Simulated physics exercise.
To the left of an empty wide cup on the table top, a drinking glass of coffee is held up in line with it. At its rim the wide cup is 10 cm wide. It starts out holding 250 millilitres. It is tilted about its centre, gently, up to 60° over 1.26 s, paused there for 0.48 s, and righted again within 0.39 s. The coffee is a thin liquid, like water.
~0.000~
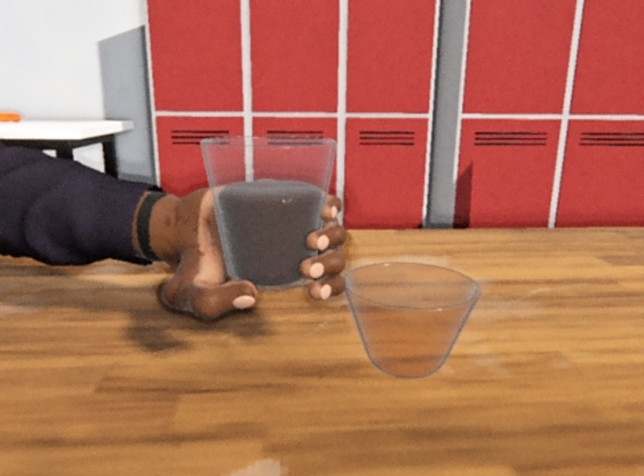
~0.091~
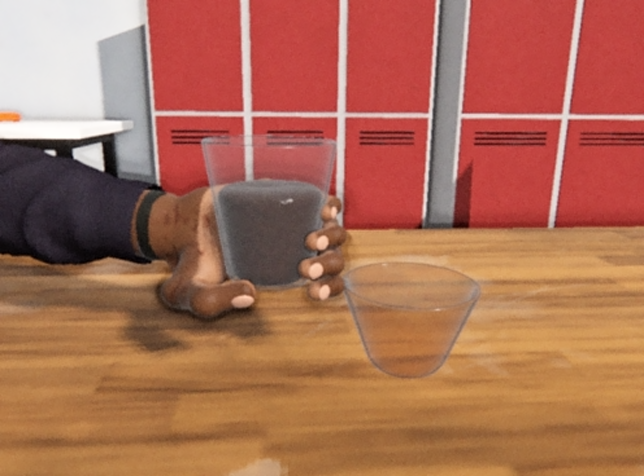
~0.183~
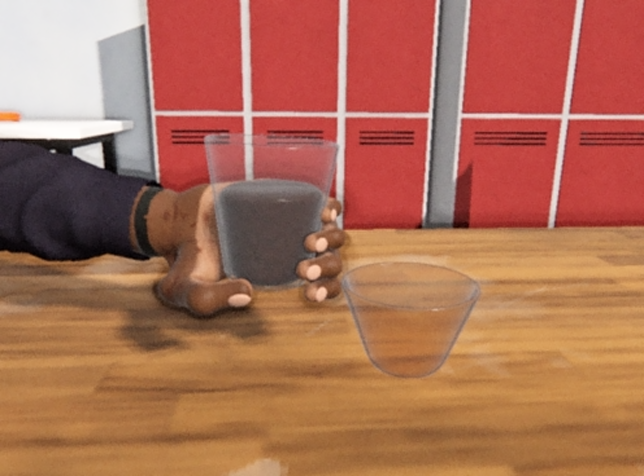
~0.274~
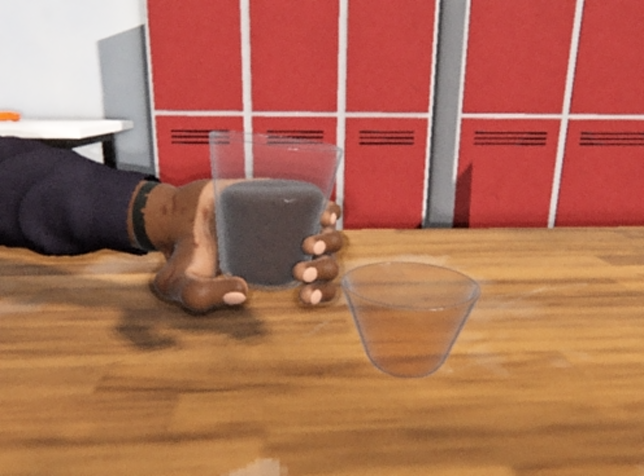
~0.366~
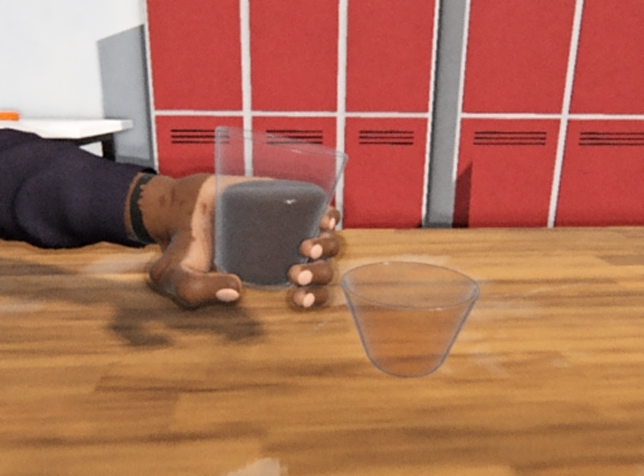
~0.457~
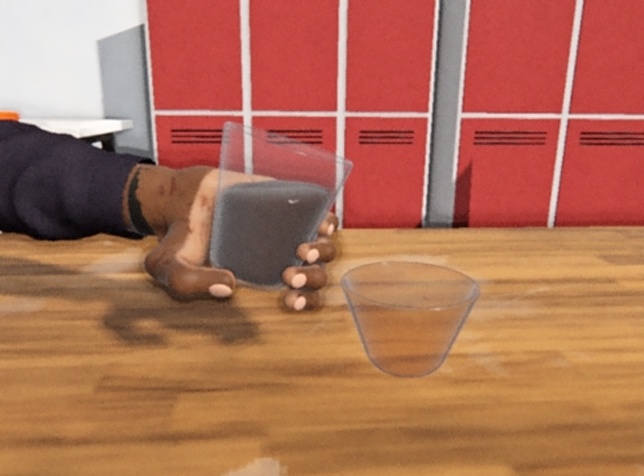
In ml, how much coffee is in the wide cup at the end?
About 90 ml.
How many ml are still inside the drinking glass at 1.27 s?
Around 210 ml remain.
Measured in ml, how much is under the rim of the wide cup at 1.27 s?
Near 30 ml, more or less.
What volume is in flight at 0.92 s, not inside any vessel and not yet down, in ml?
Some 5 ml.
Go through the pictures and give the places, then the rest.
In the first picture, it leans 0°; its right rim is at (334, 144); the coffee meets the walls at (234, 187) and (309, 188); the wide cup's rim runs from (343, 287) to (475, 284).
In the second picture, it leans 1°; its right rim is at (334, 145); the coffee meets the walls at (234, 187) and (309, 187).
In the third picture, it leans 3°; its right rim is at (337, 148); the coffee meets the walls at (233, 188) and (311, 188).
In the fourth picture, it leans 7°; its right rim is at (341, 152); the coffee meets the walls at (238, 187) and (307, 187).
In the fifth picture, it leans 12°; its right rim is at (345, 158); the coffee meets the walls at (230, 190) and (314, 190).
In the sixth picture, it leans 17°; its right rim is at (350, 166); the coffee meets the walls at (234, 189) and (317, 189).
Then, 0.92 s in, the tilt is 50° and the wide cup has 0 ml, the drinking glass 250 ml, and 0 ml is on the table top.
Then, 1.27 s in, the tilt is 60° and the wide cup has 30 ml, the drinking glass 205 ml, and 0 ml is on the table top.
Then, 1.62 s in, the tilt is 60° and the wide cup has 75 ml, the drinking glass 170 ml, and 0 ml is on the table top.
Then, 2.01 s in, the tilt is 12° and the wide cup has 90 ml, the drinking glass 160 ml, and 0 ml is on the table top.
Finally, the wide cup has 90 ml, the drinking glass 160 ml, and 0 ml is on the table top.
